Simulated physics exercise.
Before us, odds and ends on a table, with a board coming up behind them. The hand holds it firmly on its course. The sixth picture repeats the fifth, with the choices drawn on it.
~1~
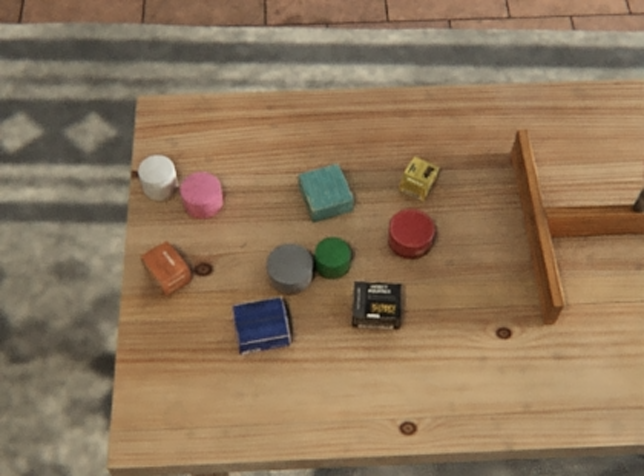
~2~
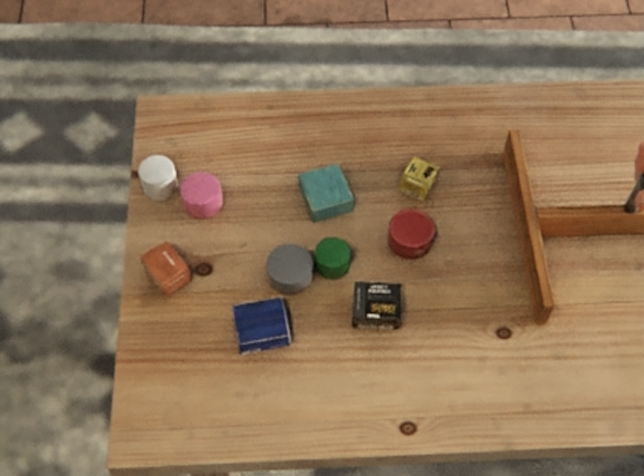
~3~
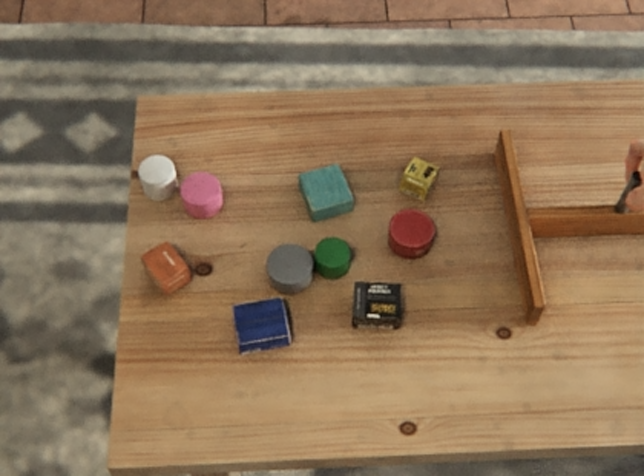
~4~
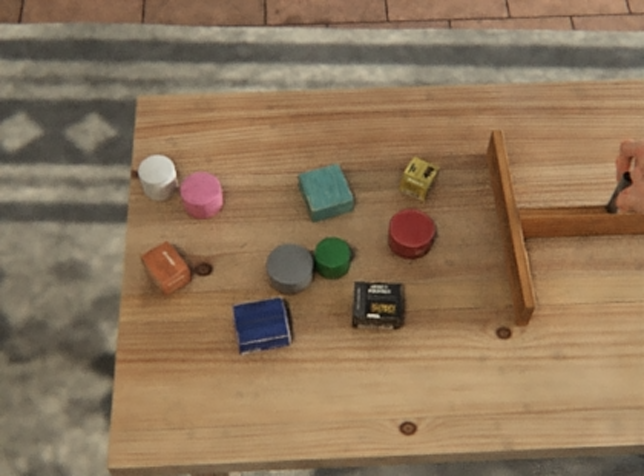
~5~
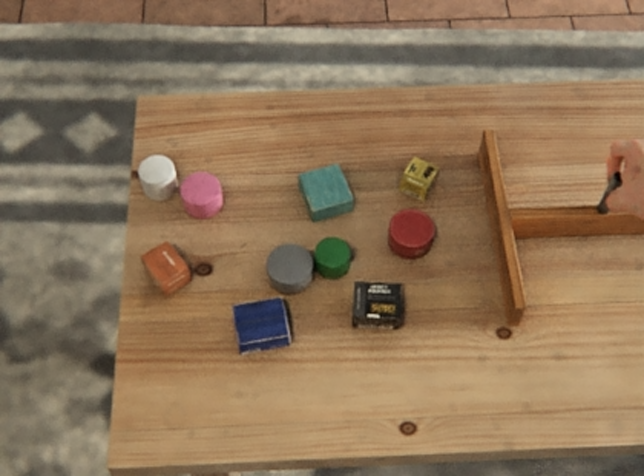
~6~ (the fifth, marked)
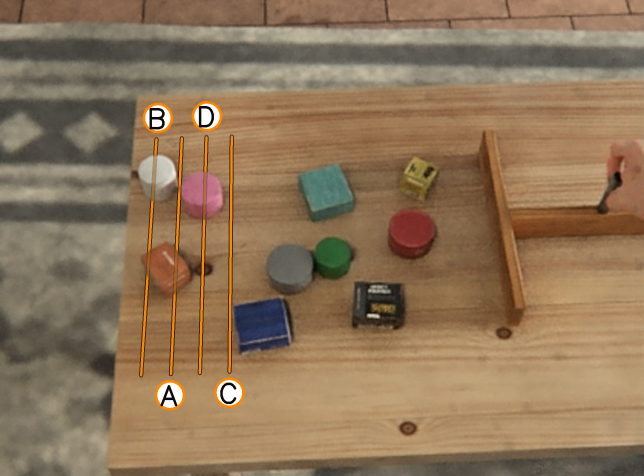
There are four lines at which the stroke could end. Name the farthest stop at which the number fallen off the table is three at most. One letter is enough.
It should halt at D.
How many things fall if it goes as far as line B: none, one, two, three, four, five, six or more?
By then, six or more.
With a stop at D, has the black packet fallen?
By then, no.
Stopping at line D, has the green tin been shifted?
Yes.
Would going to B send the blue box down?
By then, yes.
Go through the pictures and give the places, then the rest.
Blue box (262, 326); yellow packet (419, 179); black packet (377, 306), in the first frame.
Board (531, 212); grey pot (290, 269), in the second frame.
Board (522, 213); pink pot (202, 196), in the third frame.
Board (513, 213); red jar (411, 235), in the fourth frame.
Board (504, 213); green tin (333, 259); blue box (262, 326); yellow packet (419, 179), in the fifth frame.
On the marked copy, A at (177, 247); B at (149, 248); C at (231, 245); D at (203, 246).
Taking D. A third of the way, board (397, 217); black packet (373, 307); yellow packet (370, 188).
Two thirds of the way, board (288, 221); pink pot (189, 197); blue box (211, 324).
When it is over, board (205, 224); pink pot over the edge; orange box over the edge; three fallen.
As for the rest, A drops six; B drops six; C is within the limit but short.
